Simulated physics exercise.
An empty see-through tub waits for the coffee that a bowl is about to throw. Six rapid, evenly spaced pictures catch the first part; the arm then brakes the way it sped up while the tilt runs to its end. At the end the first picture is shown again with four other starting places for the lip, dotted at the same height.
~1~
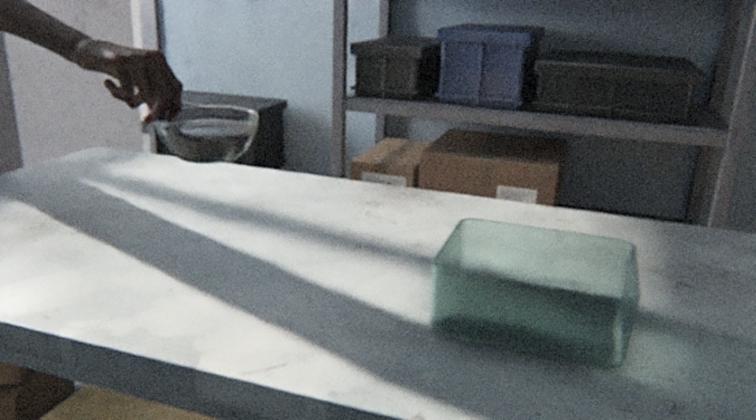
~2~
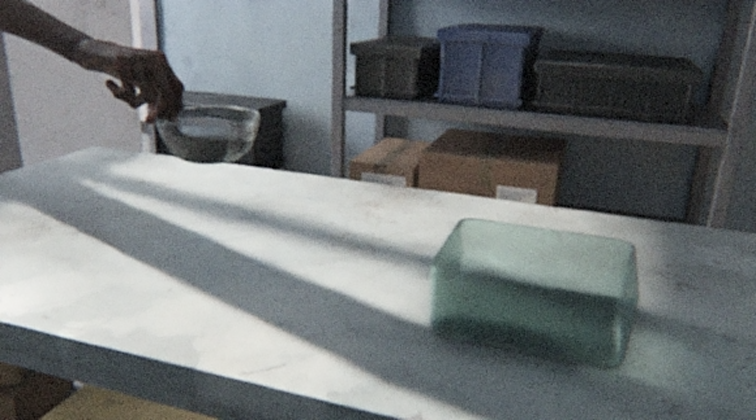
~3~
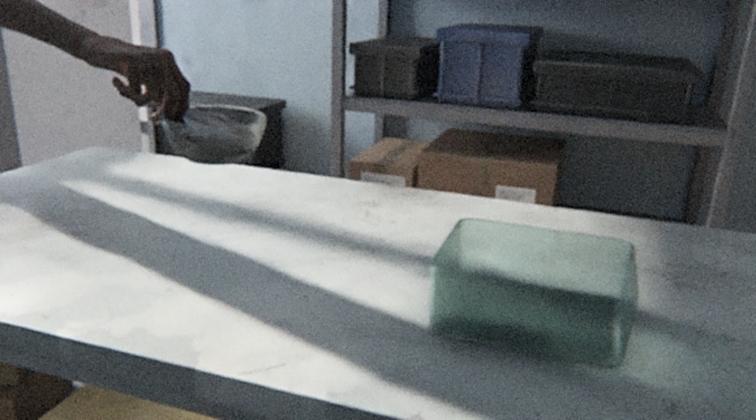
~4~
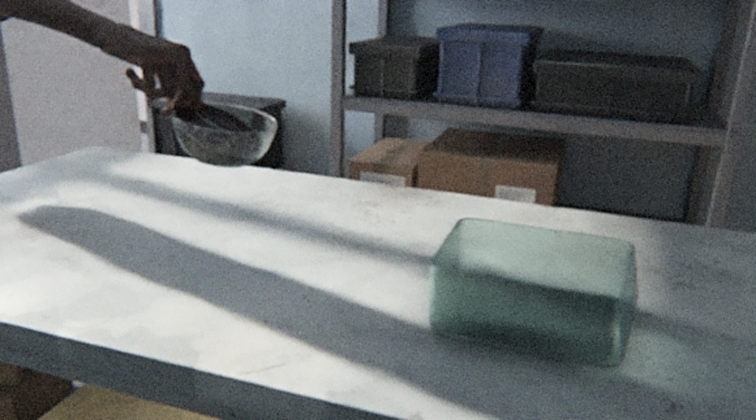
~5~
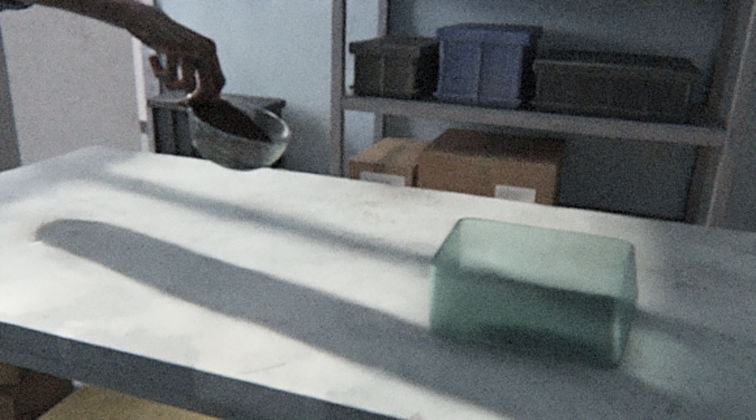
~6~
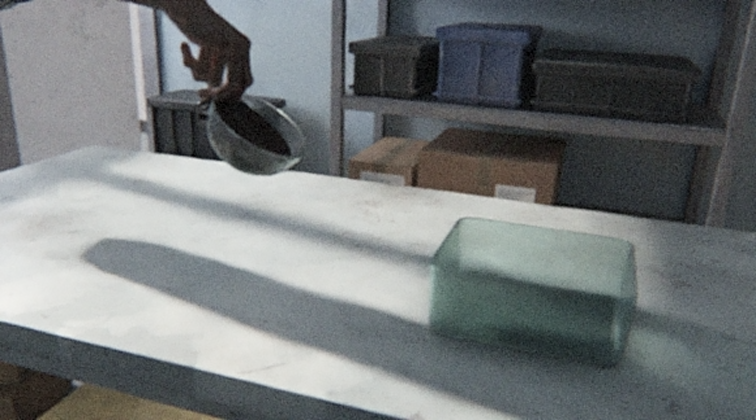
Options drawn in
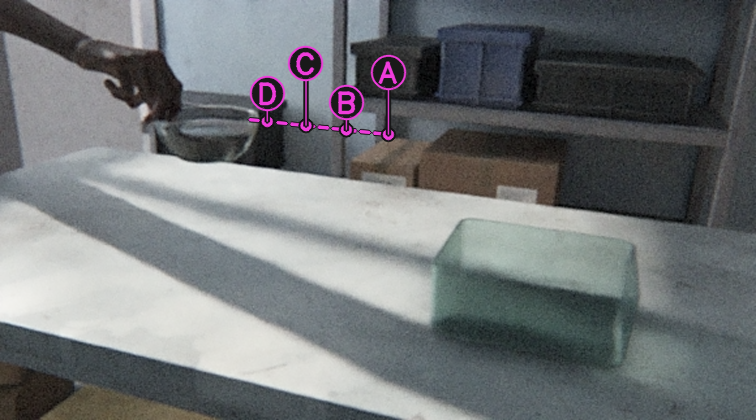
At the start, a hand at the upper left holds a clear glass bowl level above the far side of a pale table, with an empty, see-through greenish tub standing at the right. The hand then moves the bowl rightward and tilts it toward the tub, showing dark contents inside.
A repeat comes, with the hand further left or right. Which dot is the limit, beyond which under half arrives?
Choose C.
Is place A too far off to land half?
No.
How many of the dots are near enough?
Three.
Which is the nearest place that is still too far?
D.
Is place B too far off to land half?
No, not at all.
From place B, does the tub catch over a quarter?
Yes, clearly.
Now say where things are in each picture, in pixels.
Upright, lip at (250, 119); tub from (431, 328) to (624, 366); nothing has left yet, in the first picture.
Upright, lip at (251, 119); nothing has left yet, in the second picture.
Upright, lip at (258, 122); nothing has left yet, in the third picture.
Tipped about 8°, lip at (270, 128); coffee is over the rim, down to (188, 106), in the fourth picture.
Tipped about 19°, lip at (285, 140); coffee is over the rim, down to (193, 107), in the fifth picture.
Tipped about 33°, lip at (300, 154); coffee is over the rim, down to (208, 119), in the sixth picture.
On the marked copy, A at (388, 134); B at (346, 130); C at (305, 125); D at (267, 121).
With A, about 86 % lands in the tub, 10 % falls short and 4 % goes beside or beyond.
With B, about 66 % lands in the tub, 8 % falls short and 26 % goes beside or beyond.
With C, about 73 % lands in the tub, 8 % falls short and 19 % goes beside or beyond.
With D, about 10 % lands in the tub, 83 % falls short and 7 % goes beside or beyond.
